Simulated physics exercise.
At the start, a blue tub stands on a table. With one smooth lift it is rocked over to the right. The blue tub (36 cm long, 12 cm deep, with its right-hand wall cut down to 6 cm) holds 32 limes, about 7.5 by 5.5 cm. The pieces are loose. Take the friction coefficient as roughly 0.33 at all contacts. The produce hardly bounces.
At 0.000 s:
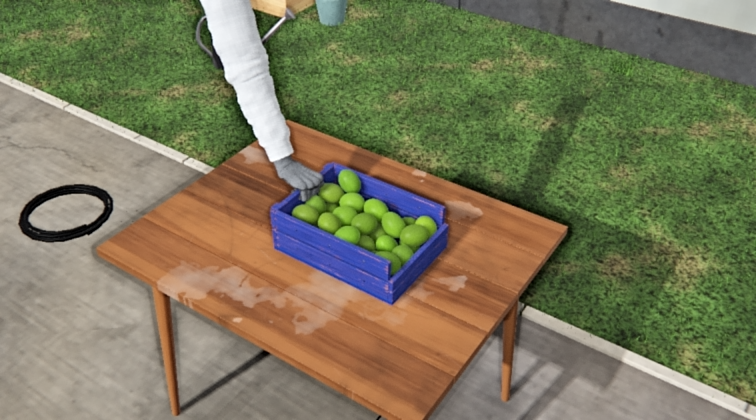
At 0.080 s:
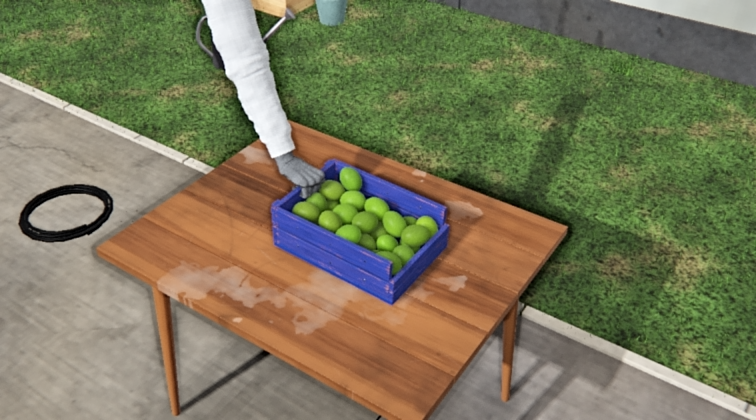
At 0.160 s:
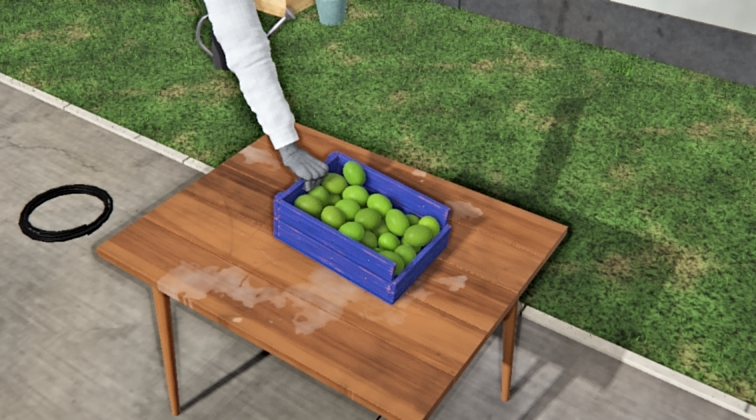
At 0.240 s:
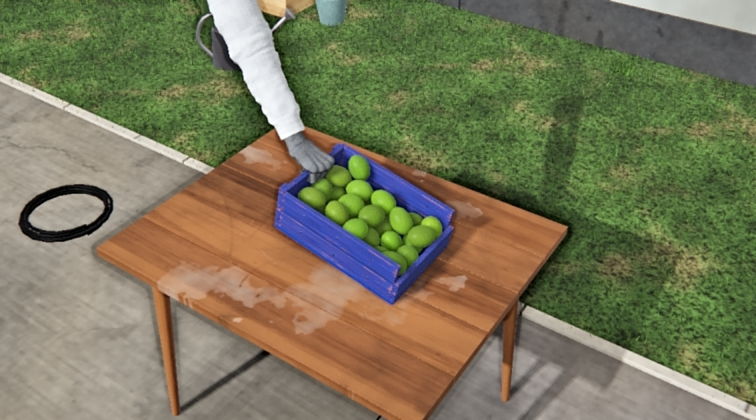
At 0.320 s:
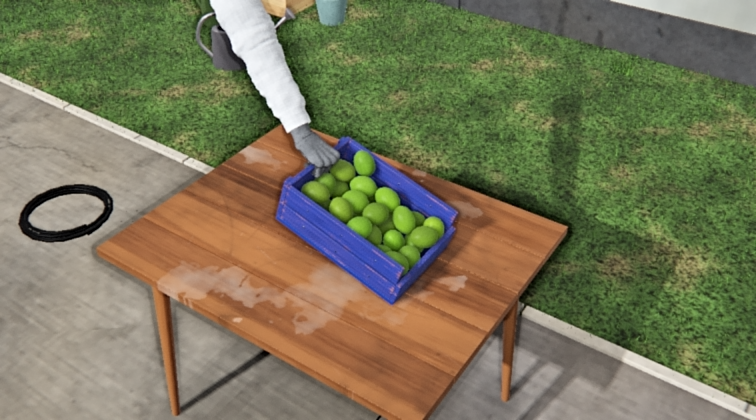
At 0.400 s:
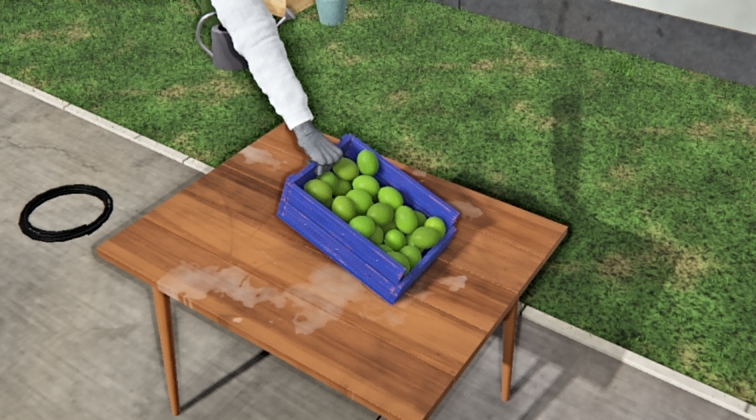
Blue tub of green limes on a wooden table tilting gradually to the right as a gray-gloved hand lifts its left end.
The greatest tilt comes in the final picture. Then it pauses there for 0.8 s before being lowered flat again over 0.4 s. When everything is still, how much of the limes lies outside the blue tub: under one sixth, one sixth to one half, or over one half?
Expect under one-sixth of them to get out.
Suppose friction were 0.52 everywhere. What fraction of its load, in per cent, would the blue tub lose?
Blue tub 0 per cent.
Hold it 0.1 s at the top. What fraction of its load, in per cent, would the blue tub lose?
In that case the blue tub sheds 0 percent of its load.
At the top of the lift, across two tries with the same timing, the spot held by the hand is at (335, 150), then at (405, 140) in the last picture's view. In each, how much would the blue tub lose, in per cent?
First try the blue tub sheds 0 per cent of its load, second try 60 per cent.
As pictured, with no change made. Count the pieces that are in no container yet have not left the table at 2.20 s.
Count of pieces: About 0.
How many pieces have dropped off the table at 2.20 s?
Around 0, roughly.
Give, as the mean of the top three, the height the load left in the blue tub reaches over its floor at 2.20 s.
It reaches close to 12 cm.
After 0.69 s, tilt 19°; the blue tub has all 32.
After 1.05 s, tilt 19°; the blue tub has all 32.
After 1.55 s, tilt 1°; the blue tub has all 32.
Outcome (at 2.20 s), the blue tub has all 32. Asked share, 0 of 32, 0 per cent.
